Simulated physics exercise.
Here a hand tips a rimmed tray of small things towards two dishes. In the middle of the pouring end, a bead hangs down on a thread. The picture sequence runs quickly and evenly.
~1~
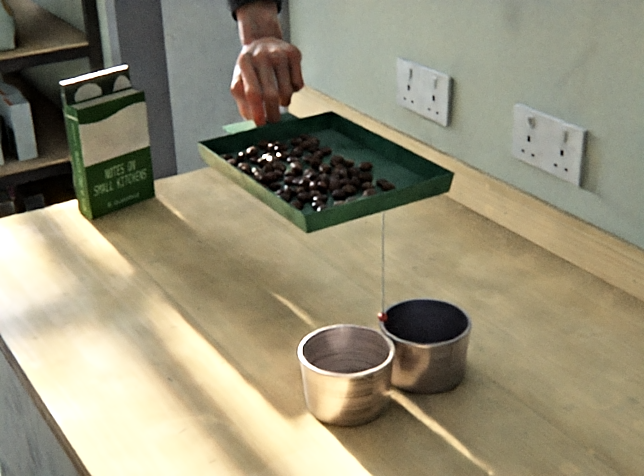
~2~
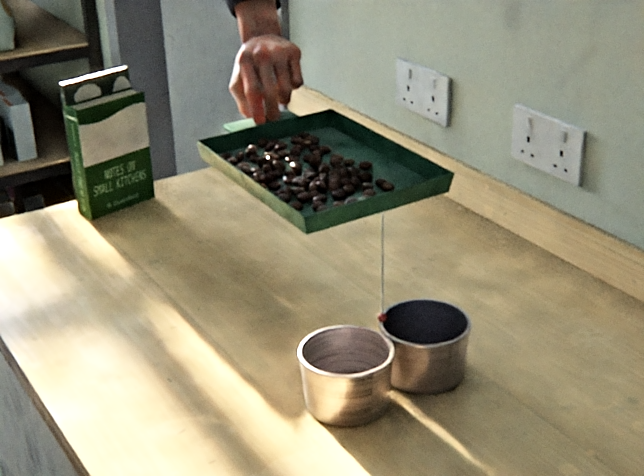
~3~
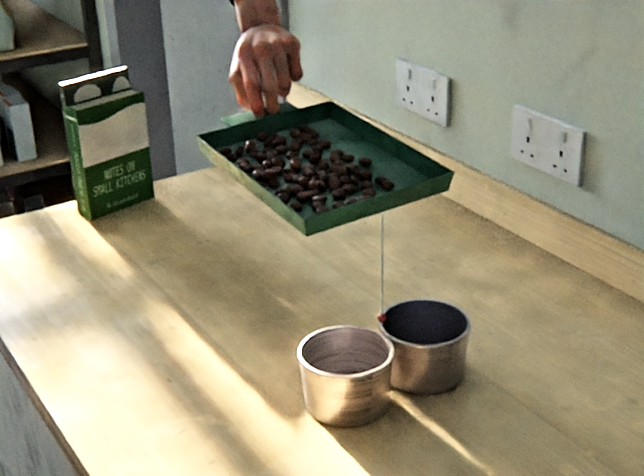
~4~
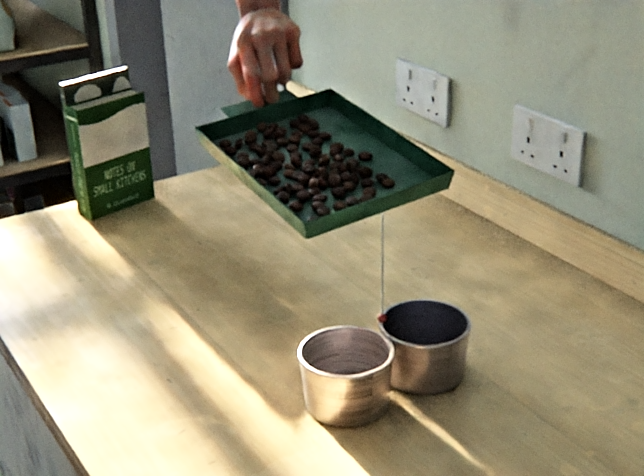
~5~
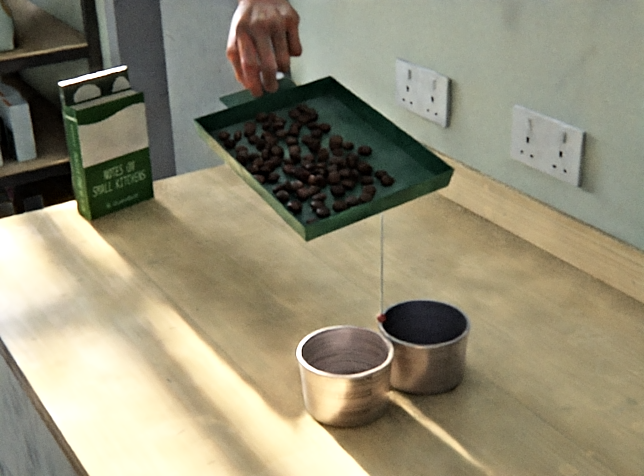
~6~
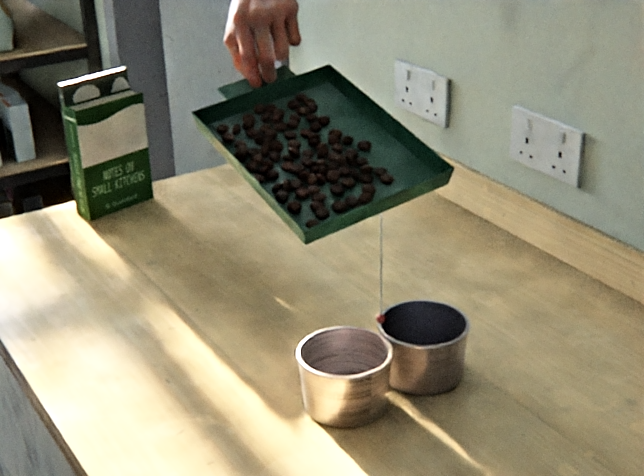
A hand tilted a green rimmed tray of small dark pieces above two round metallic dishes, slowly raising the back while its left front corner dipped slightly and a thread hung from the front edge.
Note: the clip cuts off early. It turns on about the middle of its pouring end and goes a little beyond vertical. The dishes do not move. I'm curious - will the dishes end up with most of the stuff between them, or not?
Yes, more than half of it.
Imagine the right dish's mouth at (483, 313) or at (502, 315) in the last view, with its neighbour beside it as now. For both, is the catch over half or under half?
Result, first setup: The minor share; second setup: The minor share.
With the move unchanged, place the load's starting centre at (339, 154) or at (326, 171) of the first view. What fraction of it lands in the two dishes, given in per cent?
It would be about 60 per cent for the first and about 60 per cent for the second.
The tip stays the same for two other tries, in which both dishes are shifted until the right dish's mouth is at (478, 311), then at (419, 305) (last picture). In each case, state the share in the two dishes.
Around 0 and then 10 per cent.
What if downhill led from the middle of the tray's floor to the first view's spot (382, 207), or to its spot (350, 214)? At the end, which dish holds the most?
Result of try 1 is the right side, of try 2 the left side.
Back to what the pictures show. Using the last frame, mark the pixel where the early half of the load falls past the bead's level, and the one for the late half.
(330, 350), then (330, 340).
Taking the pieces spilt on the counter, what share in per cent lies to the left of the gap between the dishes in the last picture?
Close to 70 per cent of the spill, I think.
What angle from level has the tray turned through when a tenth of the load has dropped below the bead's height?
It sits at roughly 105°.
Shortly afterwards, tray tipped steeply; the whole lot on the tray.
Next, tray tipped past a quarter turn; near half on the tray; a little in the left dish; only a few outside both; near a third in the air.
Some moments later, tray tipped past a quarter turn; near two thirds in the left dish; near a quarter outside both.
In the end, tray tipped past a quarter turn; near two thirds in the left dish; none at all in the right dish; near a quarter outside both.
